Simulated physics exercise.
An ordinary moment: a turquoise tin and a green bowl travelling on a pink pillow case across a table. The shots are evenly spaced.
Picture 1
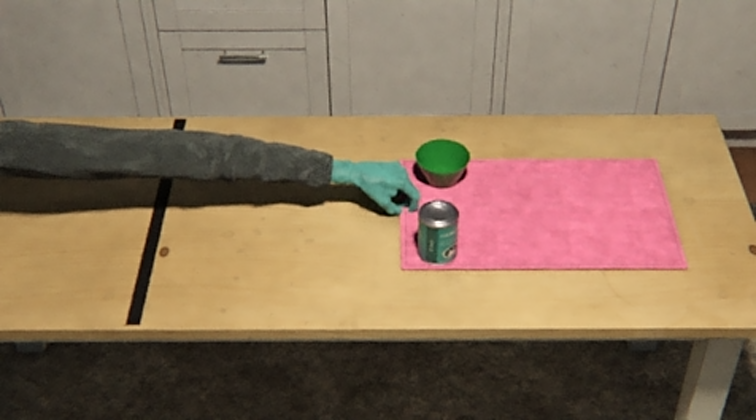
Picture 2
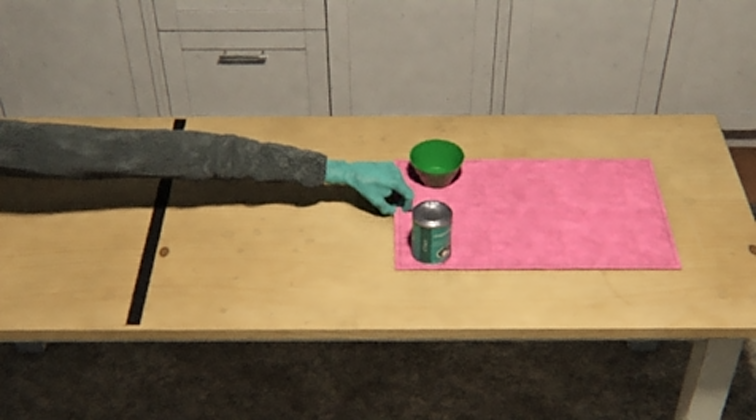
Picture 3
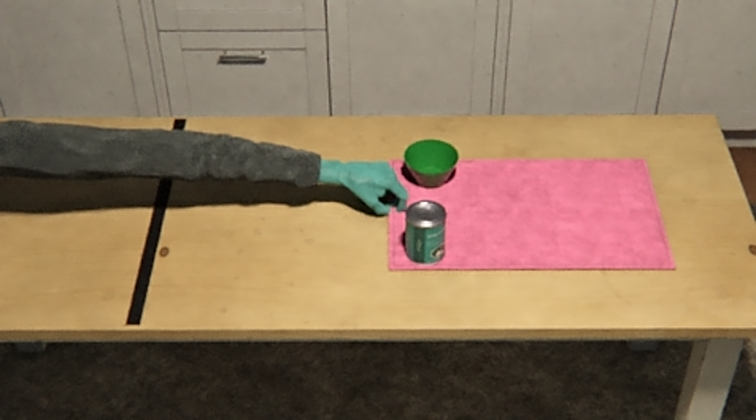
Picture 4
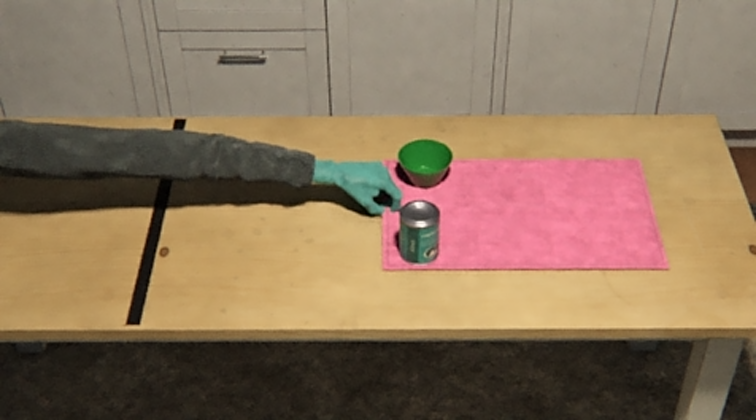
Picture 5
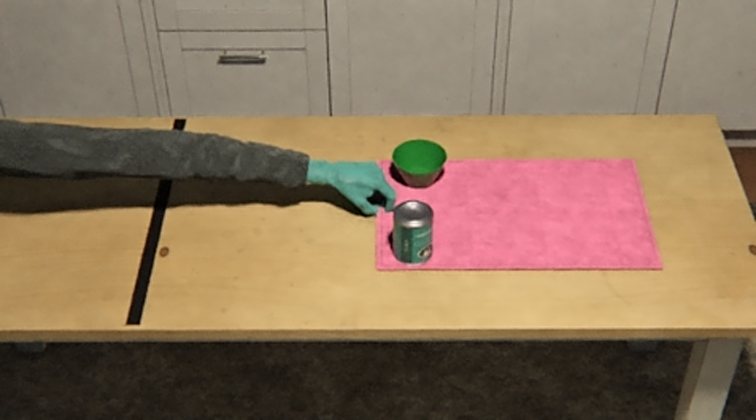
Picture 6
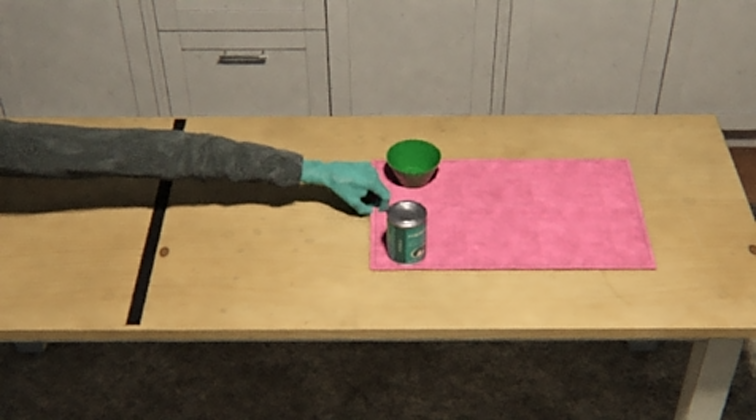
Gloved hand slowly pulling a pink cloth leftward across a wooden table, a turquoise tin and green bowl riding on it.
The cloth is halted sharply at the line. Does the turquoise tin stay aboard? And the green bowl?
As it turns out, the turquoise tin remains aboard; the green bowl keeps its seat.
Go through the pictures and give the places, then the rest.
Pillow case end (402, 270); turquoise tin (439, 213); green bowl (443, 156); tape (137, 306), in the first picture.
Pillow case end (396, 270), far hem (682, 269); green bowl (437, 156), in the second picture.
Pillow case end (389, 270); turquoise tin (426, 213), in the third picture.
Pillow case end (383, 270), far hem (669, 269); green bowl (426, 156), in the fourth picture.
Pillow case end (377, 270); turquoise tin (413, 213), in the fifth picture.
Pillow case end (371, 270), far hem (657, 269); turquoise tin (407, 214); green bowl (414, 156); tape (137, 306), in the sixth picture.
Then, 1.72 s past the final frame, hem at the tape; turquoise tin on the cloth near (192, 234); green bowl on the cloth near (216, 168).
Then, 1.83 s past the final frame, hem at the tape; turquoise tin on the cloth near (184, 234); green bowl on the cloth near (208, 168).
When it is over, hem at the tape; turquoise tin on the cloth near (184, 234); green bowl on the cloth near (208, 168). The turquoise tin keeps its seat and the green bowl stays on the cloth.
